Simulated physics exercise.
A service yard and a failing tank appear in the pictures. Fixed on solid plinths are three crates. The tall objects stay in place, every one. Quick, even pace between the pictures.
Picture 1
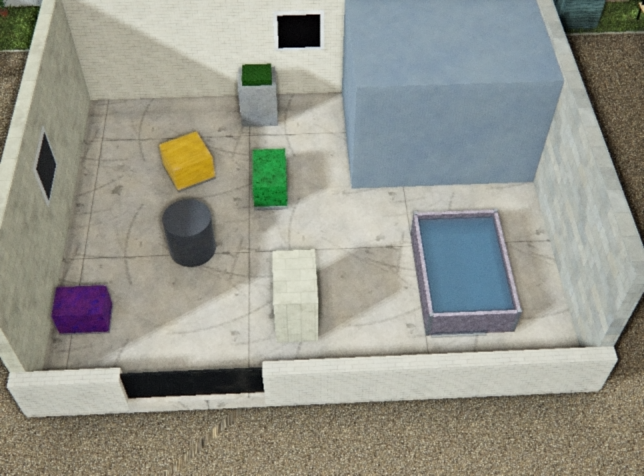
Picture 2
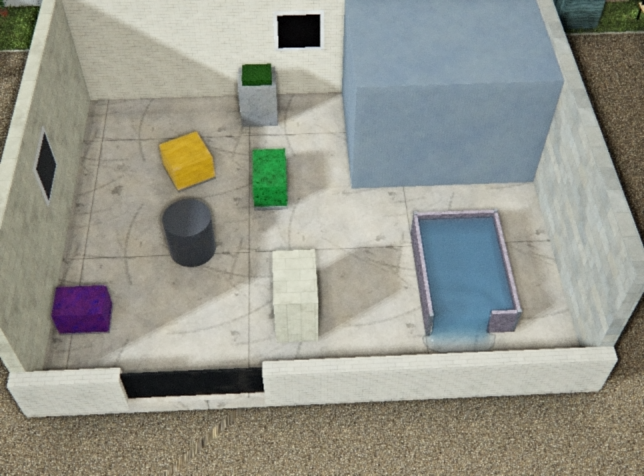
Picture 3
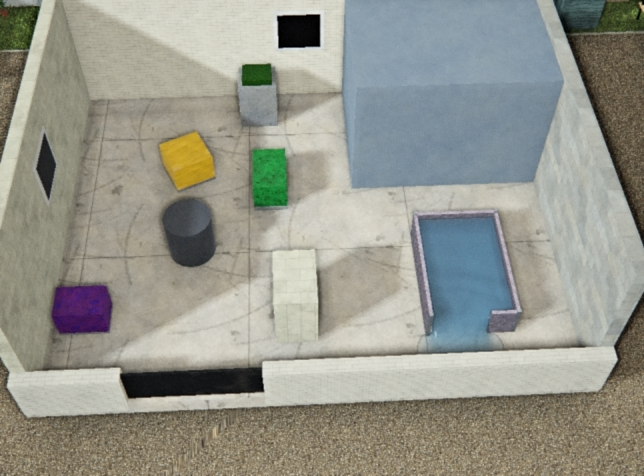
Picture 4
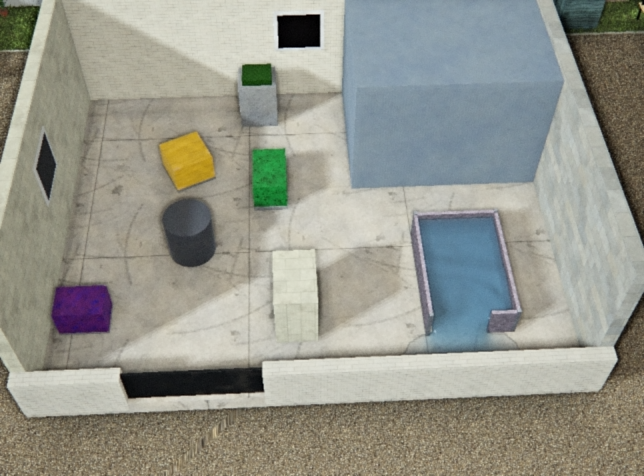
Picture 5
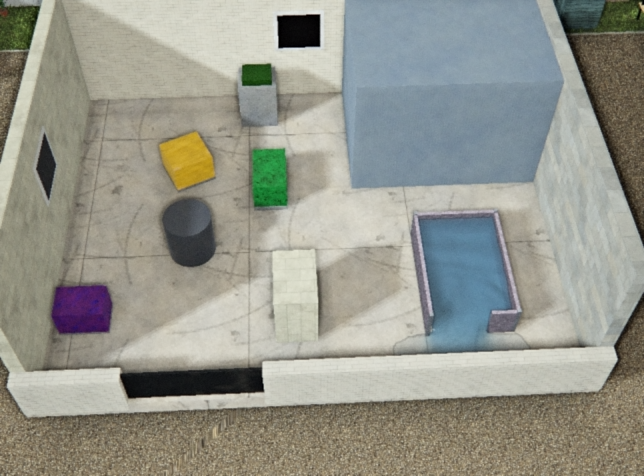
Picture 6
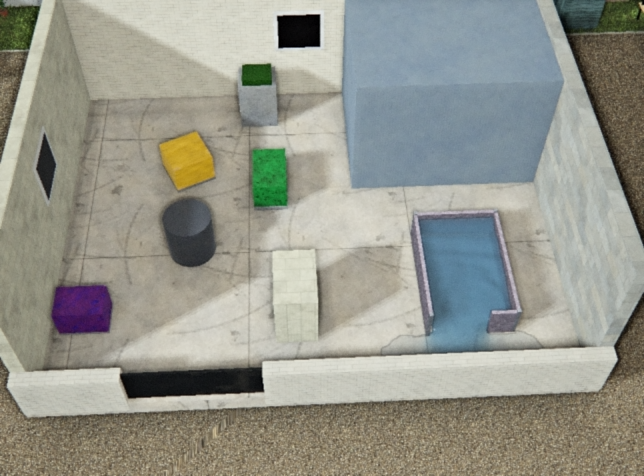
A large blue-grey block fills the back right of a pale walled yard, seen from high above the front wall. A blue water tank stands at right, a whitish block near the centre, green and yellow blocks and a dark cylinder beyond, and a purple block at left. The tank's front opens and water pours out, spreading thinly along the front wall, while the camera stays still.
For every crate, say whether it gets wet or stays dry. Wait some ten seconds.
One by one: As for the yellow crate it's untouched by the water; as for the purple crate it's moistened by the water; as for the green crate it's untouched by the water.
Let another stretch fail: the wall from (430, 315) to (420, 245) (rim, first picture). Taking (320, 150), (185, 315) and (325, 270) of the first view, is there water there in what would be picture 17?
Taking the points one after the other, they come out not soaked, not soaked and inundated.
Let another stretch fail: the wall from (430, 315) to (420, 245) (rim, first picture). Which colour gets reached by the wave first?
The crate marked green comes first.
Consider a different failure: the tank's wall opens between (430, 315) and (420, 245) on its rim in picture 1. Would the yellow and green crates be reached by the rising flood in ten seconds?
Result: Yellow crate reached, green crate reached.
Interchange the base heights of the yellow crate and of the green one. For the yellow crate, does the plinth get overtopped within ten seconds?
Result: The yellow crate is untouched.
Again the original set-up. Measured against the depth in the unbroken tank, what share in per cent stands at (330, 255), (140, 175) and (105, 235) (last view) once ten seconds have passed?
Readings in sequence: 8, 4, 4 percent.
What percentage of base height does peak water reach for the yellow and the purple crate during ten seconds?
Roughly 50 per cent for the first, 300 per cent for the second.
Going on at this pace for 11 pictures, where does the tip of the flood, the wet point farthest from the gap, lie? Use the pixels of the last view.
The front's farthest point is close to (185, 387).
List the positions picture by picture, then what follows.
The open tank at (464, 263) is whole and still, in the first frame.
The front is at (490, 342), out from the gap at (459, 325), in the second frame.
Water pours out at (459, 326) and has run to a hidden place, in the third frame.
Water pours out at (459, 327) and has run to a hidden place, in the fourth frame.
The front is at a hidden place, out from the gap at (459, 327), in the fifth frame.
The front is at a hidden place, out from the gap at (459, 327), in the sixth frame.
A moment on, water covers 10 % of the floor; the yellow crate not reached, the purple crate not reached, the green crate not reached.
Next, water covers 20 % of the floor; the yellow crate not reached, the purple crate not reached, the green crate not reached.
Then, water covers 40 % of the floor; the yellow crate not reached, the purple crate water round its plinth, the green crate water round its plinth.
Later, water covers 50 % of the floor; the yellow crate not reached, the purple crate water round its plinth, the green crate water round its plinth.
In the end, water covers 80 % of the floor; the yellow crate stayed above the water, the purple crate was topped, the green crate stayed above the water.
